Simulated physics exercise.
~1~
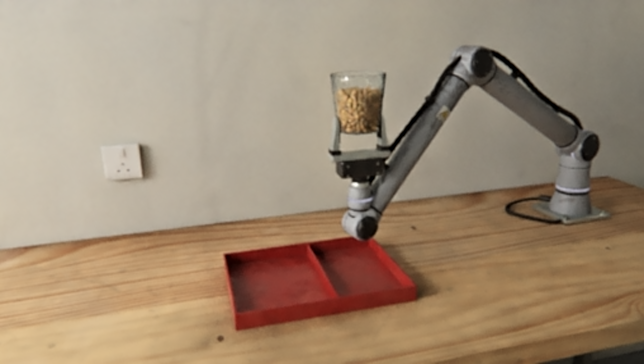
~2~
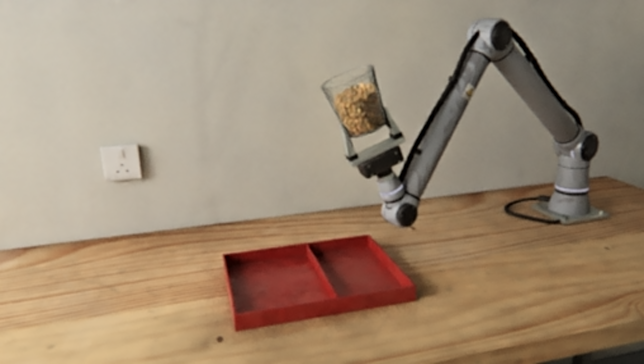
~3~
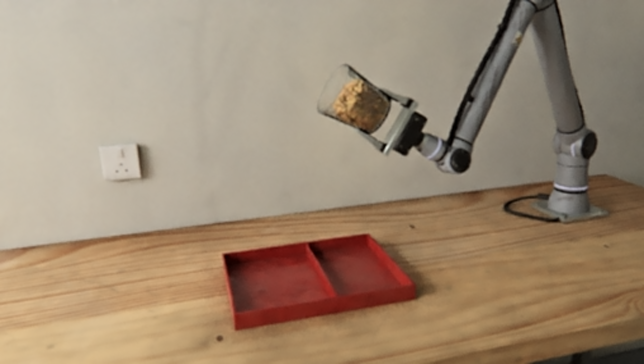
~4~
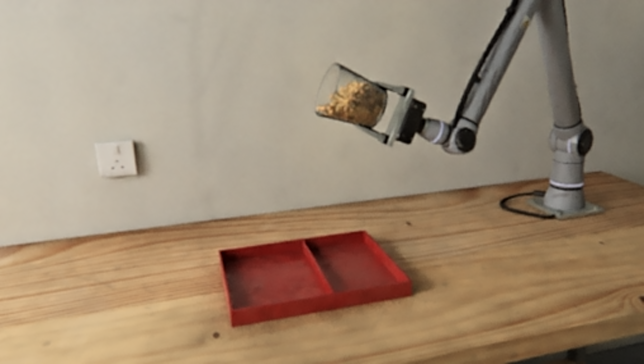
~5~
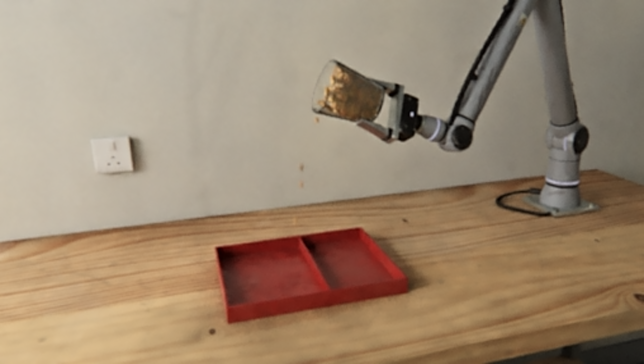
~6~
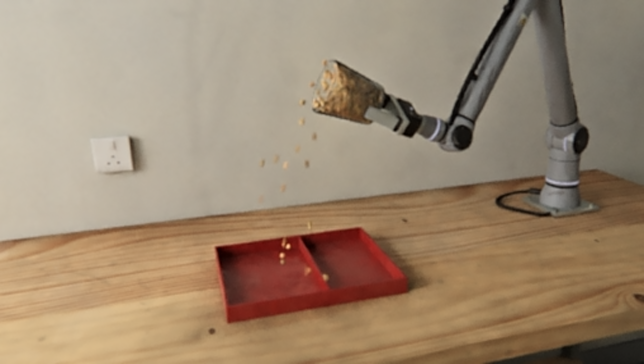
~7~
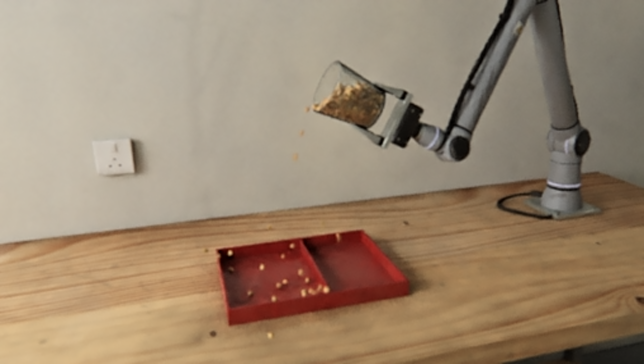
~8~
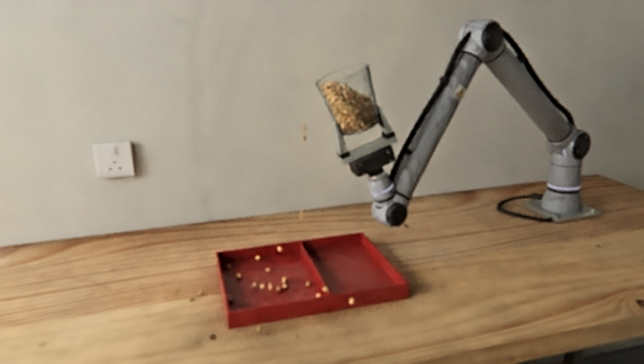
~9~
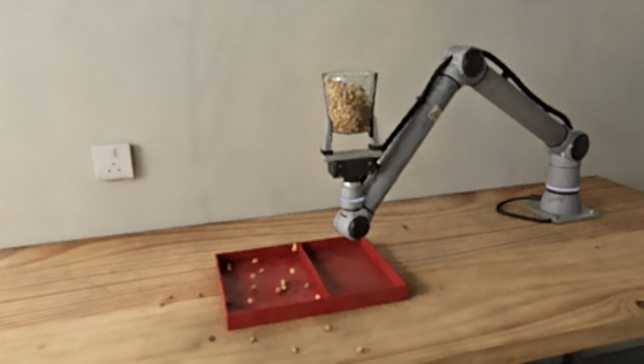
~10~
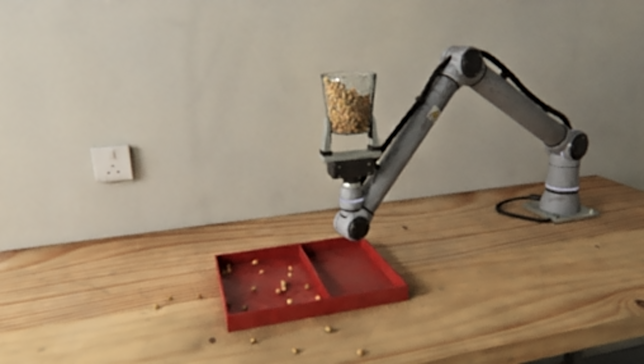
To begin with, a grey robot arm holds a clear tumbler of dried chickpeas upright above a red, two-part tray on a wooden table. The arm swings and tips the tumbler to the left until it lies steeply over, its load sliding toward the rim. A small shower of chickpeas then spills out and drops toward the tray, some bouncing as they land. The arm tilts the tumbler back as a last few fall, and returns it upright. At the end, most chickpeas remain inside, while some lie scattered in the tray's left part and a few on the table.
